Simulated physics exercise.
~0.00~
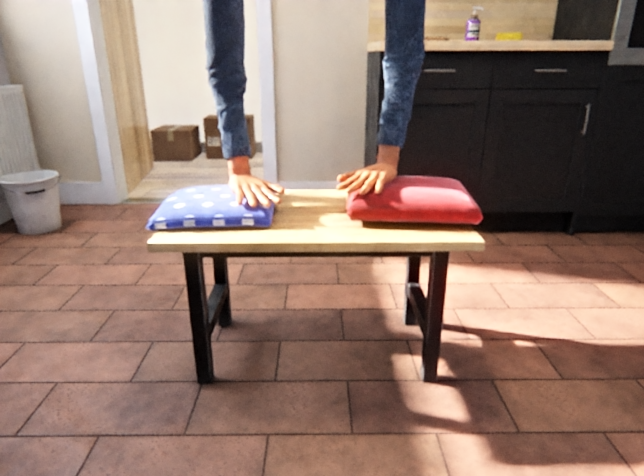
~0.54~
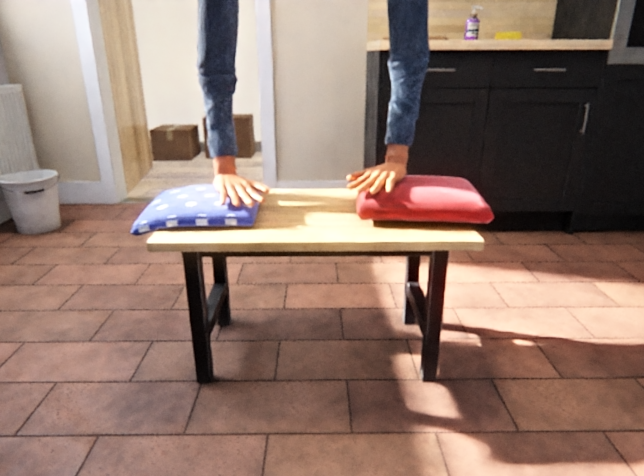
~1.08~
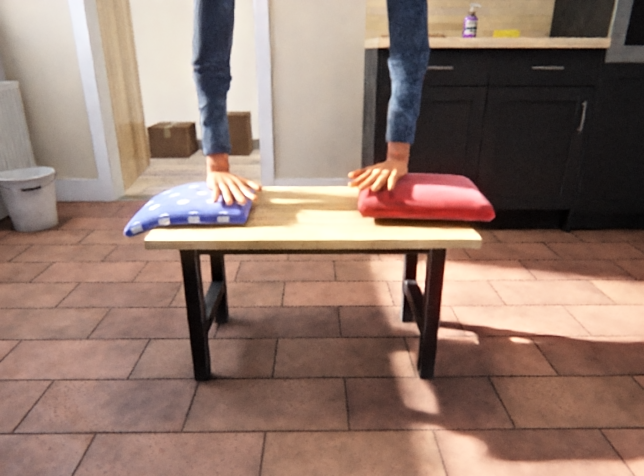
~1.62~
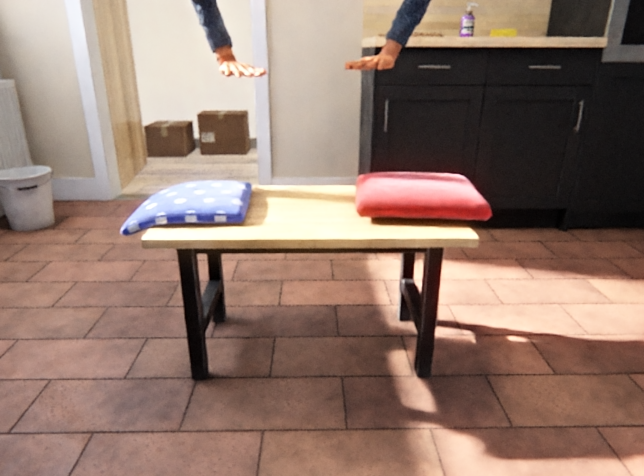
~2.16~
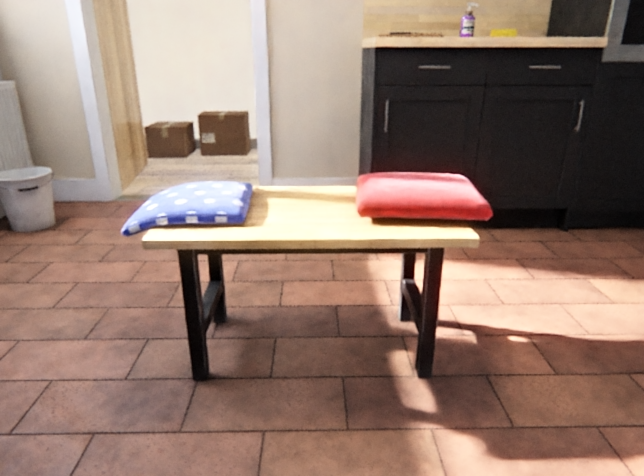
The clip opens on a low wooden table with dark legs, standing on a tiled kitchen floor, with a blue patterned seat pad on the left and a red cushion on the right. Two hands in denim sleeves reach down from above and rest on them. The hands push the pad a little to the left and the cushion slightly to the right, widening the gap between them. They pause there, then let go, lift away and leave the view. Both the pad and the cushion stay on the tabletop, unmoved, near its opposite ends.
